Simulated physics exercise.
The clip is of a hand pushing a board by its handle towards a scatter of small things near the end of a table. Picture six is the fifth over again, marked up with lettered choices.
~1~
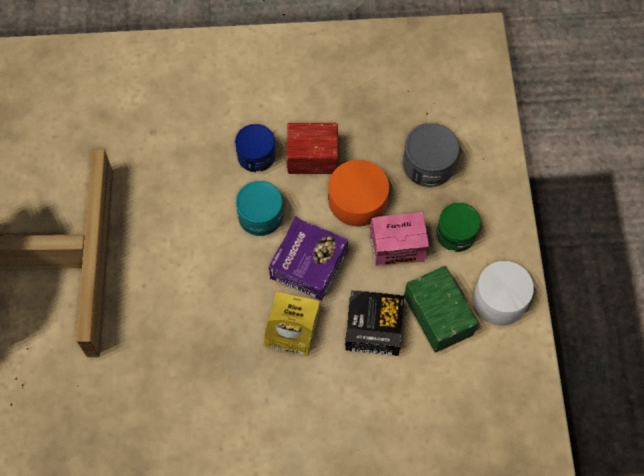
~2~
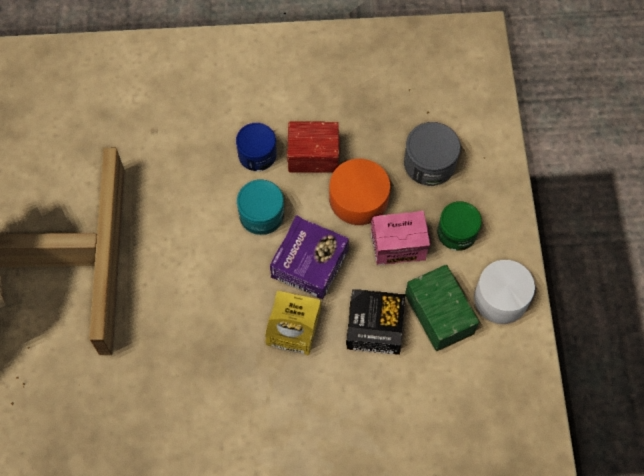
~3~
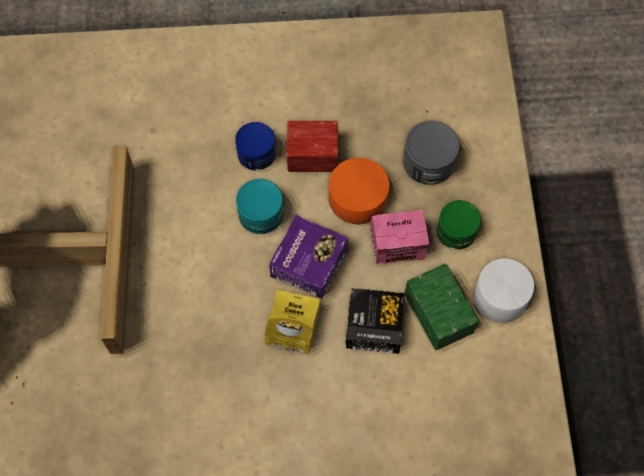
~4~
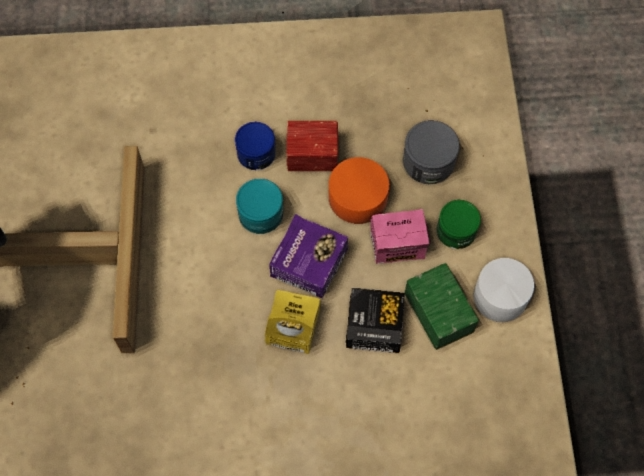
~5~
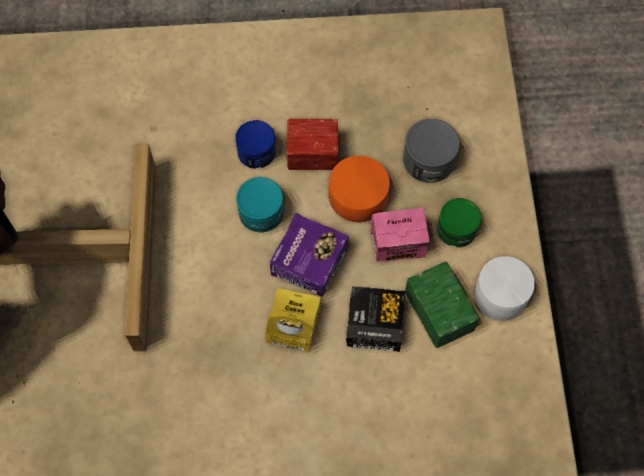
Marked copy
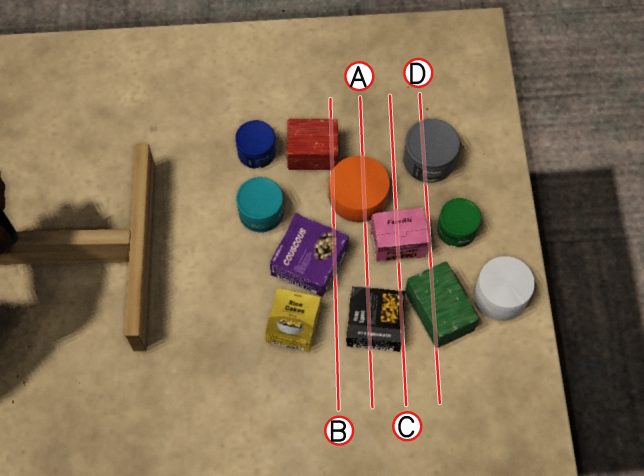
On a tabletop, a wooden board on a handle sliding slowly right towards a still cluster of colourful tubs, boxes and packets.
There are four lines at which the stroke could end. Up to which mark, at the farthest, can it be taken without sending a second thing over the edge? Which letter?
The farthest such stop is C.
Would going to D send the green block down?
Yes.
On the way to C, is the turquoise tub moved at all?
Yes.
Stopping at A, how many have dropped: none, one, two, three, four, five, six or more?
The count is none.
On the marked copy, A at (366, 242); B at (334, 244); C at (398, 240); D at (429, 239).
With C. Early on, board (231, 230); white tin (504, 289); green jar (459, 223).
Further on, board (326, 224); green jar (471, 215); green block (457, 303).
At the end, board (394, 220); white tin over the edge; green jar (520, 197); one fallen.
As for the rest, A is within the limit but short; B is within the limit but short; D drops three.
